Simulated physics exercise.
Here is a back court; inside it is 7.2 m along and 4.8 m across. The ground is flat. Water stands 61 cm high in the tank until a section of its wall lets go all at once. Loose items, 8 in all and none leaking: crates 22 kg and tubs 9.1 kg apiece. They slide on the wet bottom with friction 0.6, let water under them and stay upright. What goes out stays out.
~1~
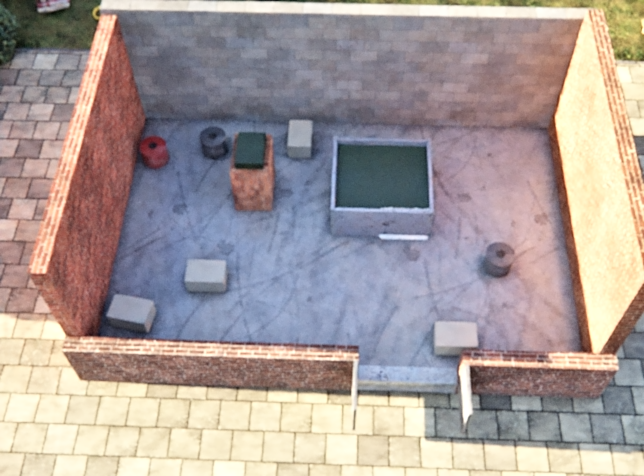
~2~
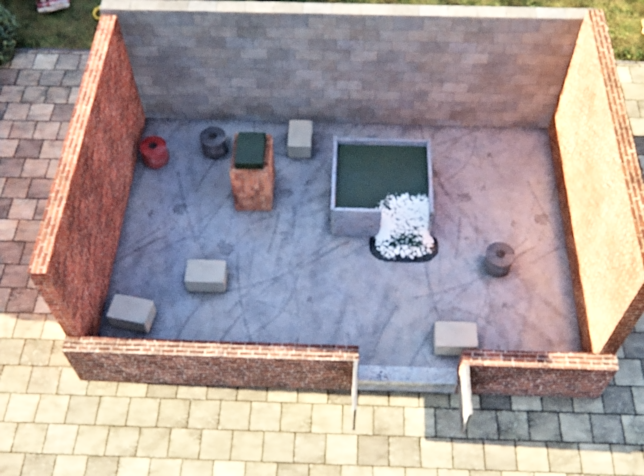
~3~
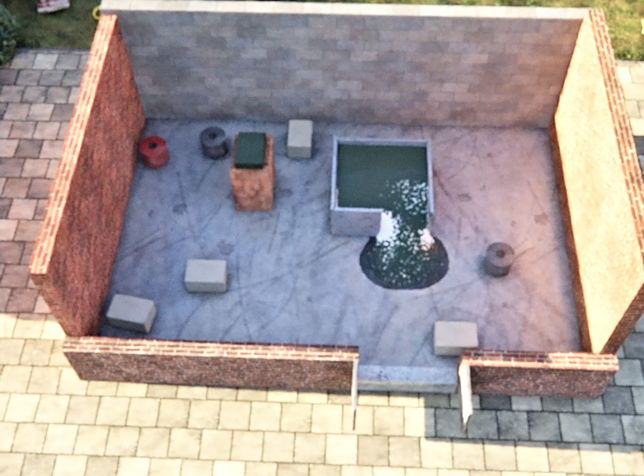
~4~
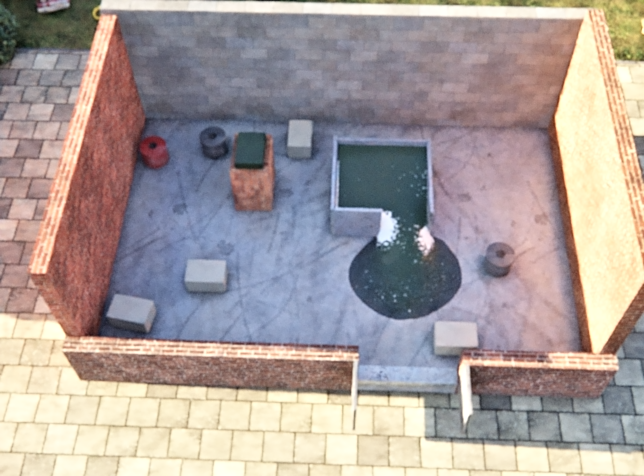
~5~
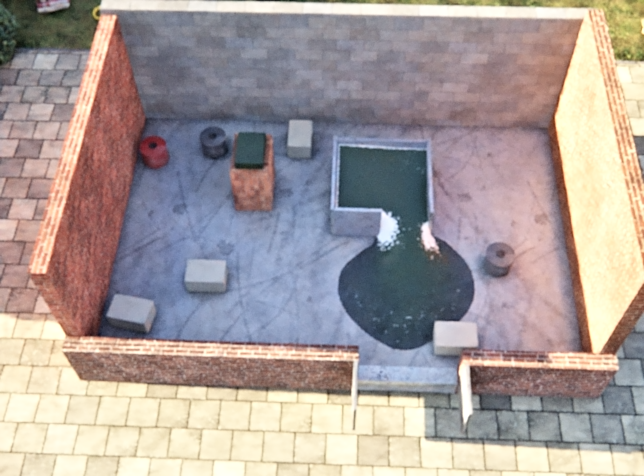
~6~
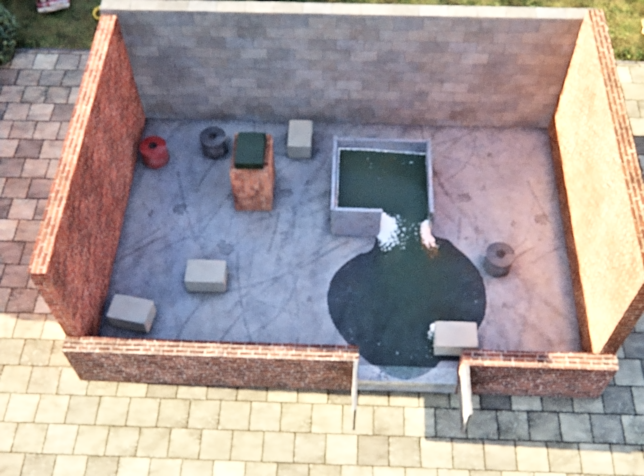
In a brick-walled back court scattered with pale crates and round tubs, a square tank of dark green water stands full. Water bursts white through its front side, then spreads over the floor in a widening dark pool that reaches the front opening and one crate, while the loose items stay put.
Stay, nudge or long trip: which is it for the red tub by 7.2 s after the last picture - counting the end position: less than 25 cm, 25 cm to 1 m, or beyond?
The red tub stays put.
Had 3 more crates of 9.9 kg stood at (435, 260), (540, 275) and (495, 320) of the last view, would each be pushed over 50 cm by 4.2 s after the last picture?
In turn: Past it, past it, over.
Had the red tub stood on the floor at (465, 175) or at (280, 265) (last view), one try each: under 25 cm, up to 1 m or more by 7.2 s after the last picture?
In turn: It barely shifts; it barely shifts.
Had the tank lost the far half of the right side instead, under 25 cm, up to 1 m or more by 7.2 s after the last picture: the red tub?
Then the red tub holds its place.
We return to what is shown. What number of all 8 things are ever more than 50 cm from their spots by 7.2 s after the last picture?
I count 0.
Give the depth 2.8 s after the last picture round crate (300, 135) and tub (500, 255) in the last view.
About 0 and 4 cm.
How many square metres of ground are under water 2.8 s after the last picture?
About 17 m2.
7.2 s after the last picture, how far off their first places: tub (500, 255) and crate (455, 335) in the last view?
In that order: 0 cm, 20 cm.
Then, 0.9 s after the last picture the red tub is near (153, 146), 0.0 m from its start, aground; 0 of 8 are out; 0 afloat.
Then, 2.8 s after the last picture the red tub is near (153, 146), 0.0 m from its start, aground; 0 of 8 are out; 0 afloat.
Then, 4.8 s after the last picture the red tub is near (153, 146), 0.0 m from its start, aground; 0 of 8 are out; 0 afloat.
Then, 7.2 s after the last picture the red tub is near (153, 146), 0.0 m from its start, aground; 0 of 8 are out; 0 afloat.
